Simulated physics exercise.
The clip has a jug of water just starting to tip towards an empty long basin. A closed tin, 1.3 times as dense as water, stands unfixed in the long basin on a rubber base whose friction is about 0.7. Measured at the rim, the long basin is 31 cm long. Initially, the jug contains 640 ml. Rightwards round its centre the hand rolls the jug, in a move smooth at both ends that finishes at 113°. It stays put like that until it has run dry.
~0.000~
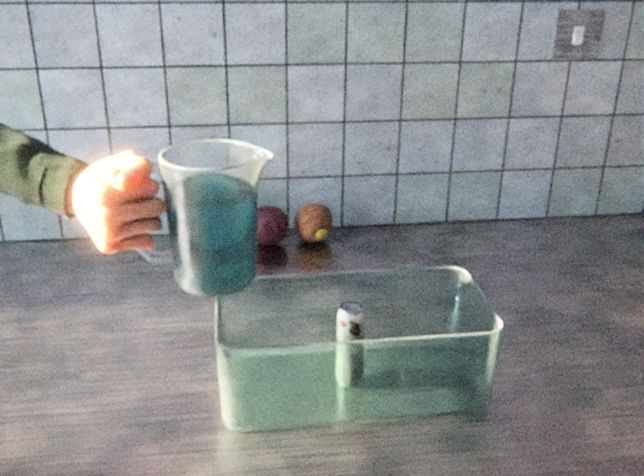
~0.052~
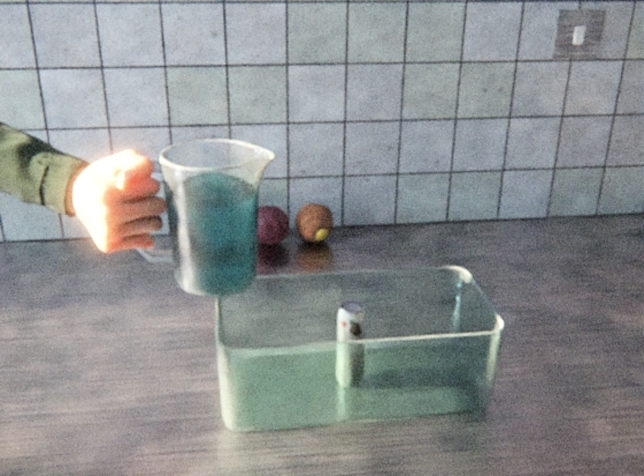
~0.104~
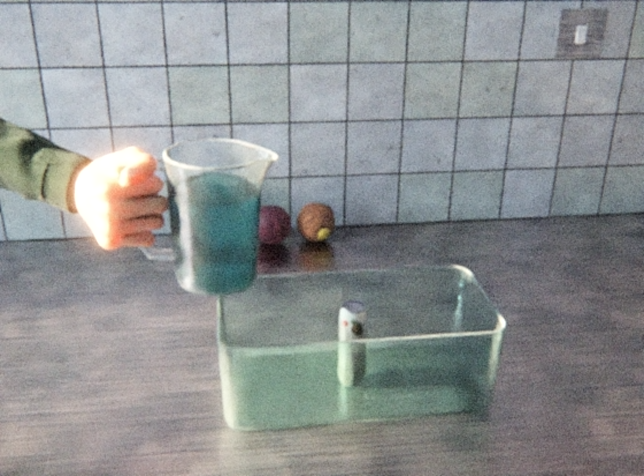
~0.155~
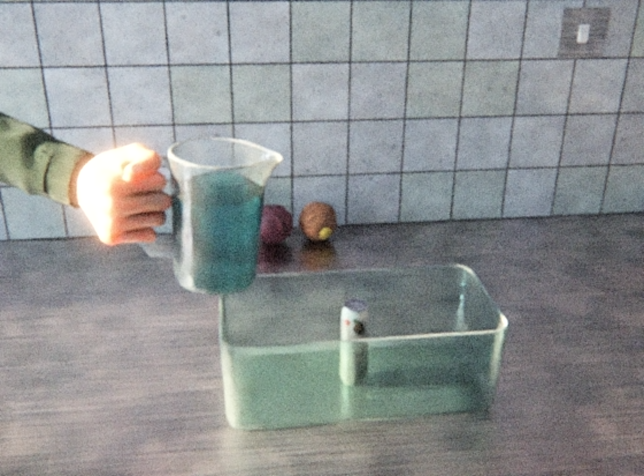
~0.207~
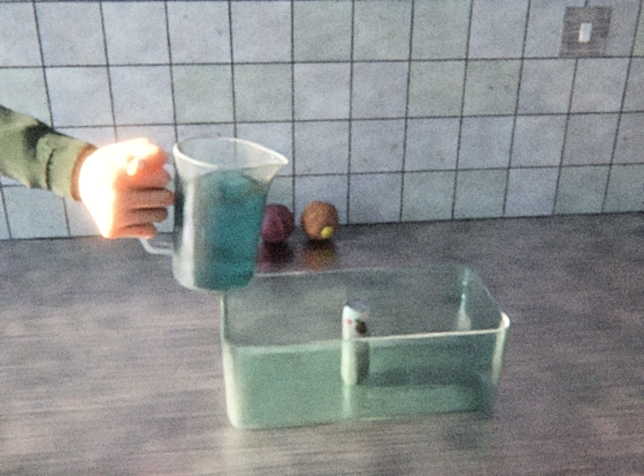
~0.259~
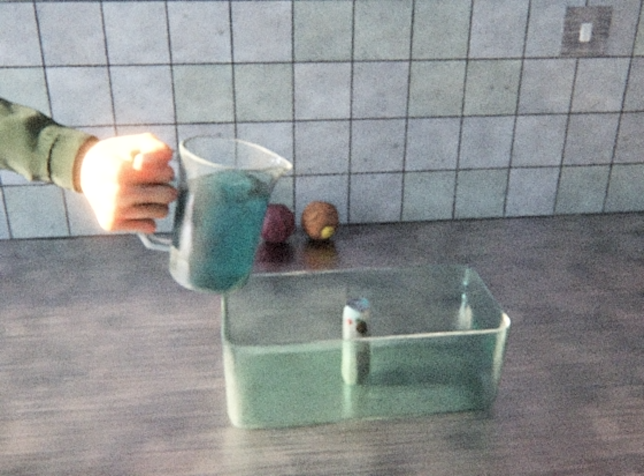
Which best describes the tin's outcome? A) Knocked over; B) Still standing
Answer: A.
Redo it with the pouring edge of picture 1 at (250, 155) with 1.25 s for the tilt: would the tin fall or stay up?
After that, the tin stays vertical.
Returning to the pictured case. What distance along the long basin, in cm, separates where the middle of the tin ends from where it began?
In the end the tin's centre has shifted about 7.5 centimetres.
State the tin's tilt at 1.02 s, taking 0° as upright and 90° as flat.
Near 5° from upright.
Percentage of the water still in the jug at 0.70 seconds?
Roughly 90 %.
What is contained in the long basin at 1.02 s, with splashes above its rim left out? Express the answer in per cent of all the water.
52 per cent or thereabouts.
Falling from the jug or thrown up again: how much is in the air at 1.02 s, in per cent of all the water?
Roughly 16 %.
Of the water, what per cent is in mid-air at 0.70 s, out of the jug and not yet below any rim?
Around 8 percent.
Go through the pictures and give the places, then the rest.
In the first picture, it leans 0°; its right rim is at (273, 154); the water meets the walls at (167, 187) and (254, 185); the long basin's rim runs from (217, 313) to (483, 298); the tin's top is at (351, 310).
In the second picture, it leans 1°; its right rim is at (274, 154); the water meets the walls at (168, 187) and (255, 184).
In the third picture, it leans 2°; its right rim is at (278, 155); the water meets the walls at (171, 186) and (257, 184).
In the fourth picture, it leans 4°; its right rim is at (282, 157); the water meets the walls at (175, 186) and (261, 184).
In the fifth picture, it leans 8°; its right rim is at (287, 160); the water meets the walls at (177, 186) and (265, 183).
In the sixth picture, it leans 12°; its right rim is at (292, 165); the water meets the walls at (180, 187) and (269, 183).
By 0.70 s the tilt is 69° and 91 per cent is still to pour; the tin stands where it began.
By 1.02 s the tilt is 105° and 32 per cent is still to pour; the tin leans 7°.
By 1.36 s the tilt is 113° and 1 per cent is still to pour; the tin lies on its side.
By 1.73 s the tilt is 113° and 0 per cent is still to pour; the tin lies on its side.
At rest the tin lies on its side.
